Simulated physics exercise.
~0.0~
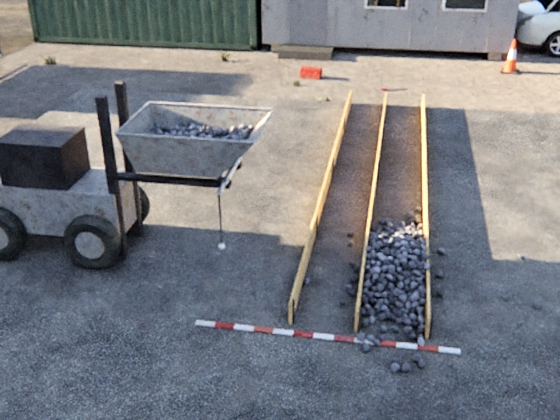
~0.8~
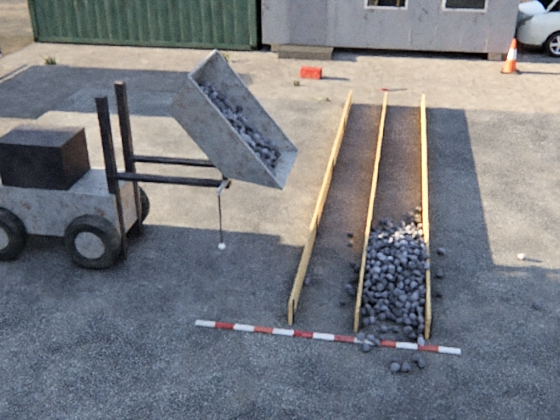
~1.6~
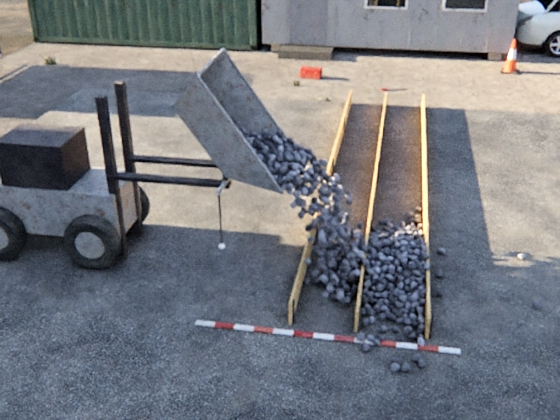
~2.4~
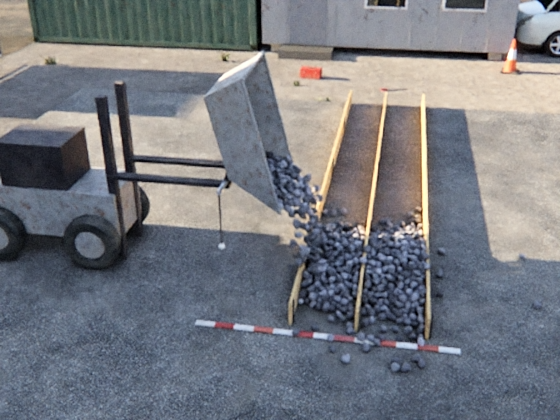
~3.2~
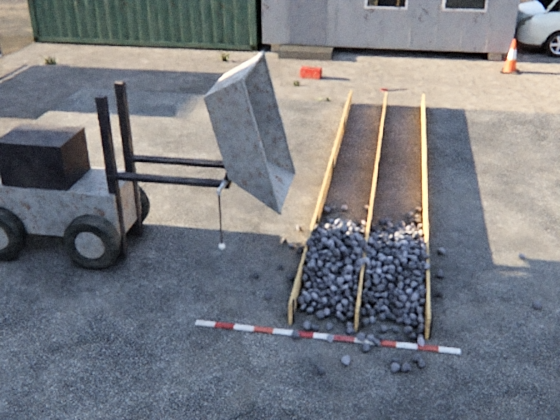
In a paved yard, a loader's skip tips right and empties grey stones between wooden planks.
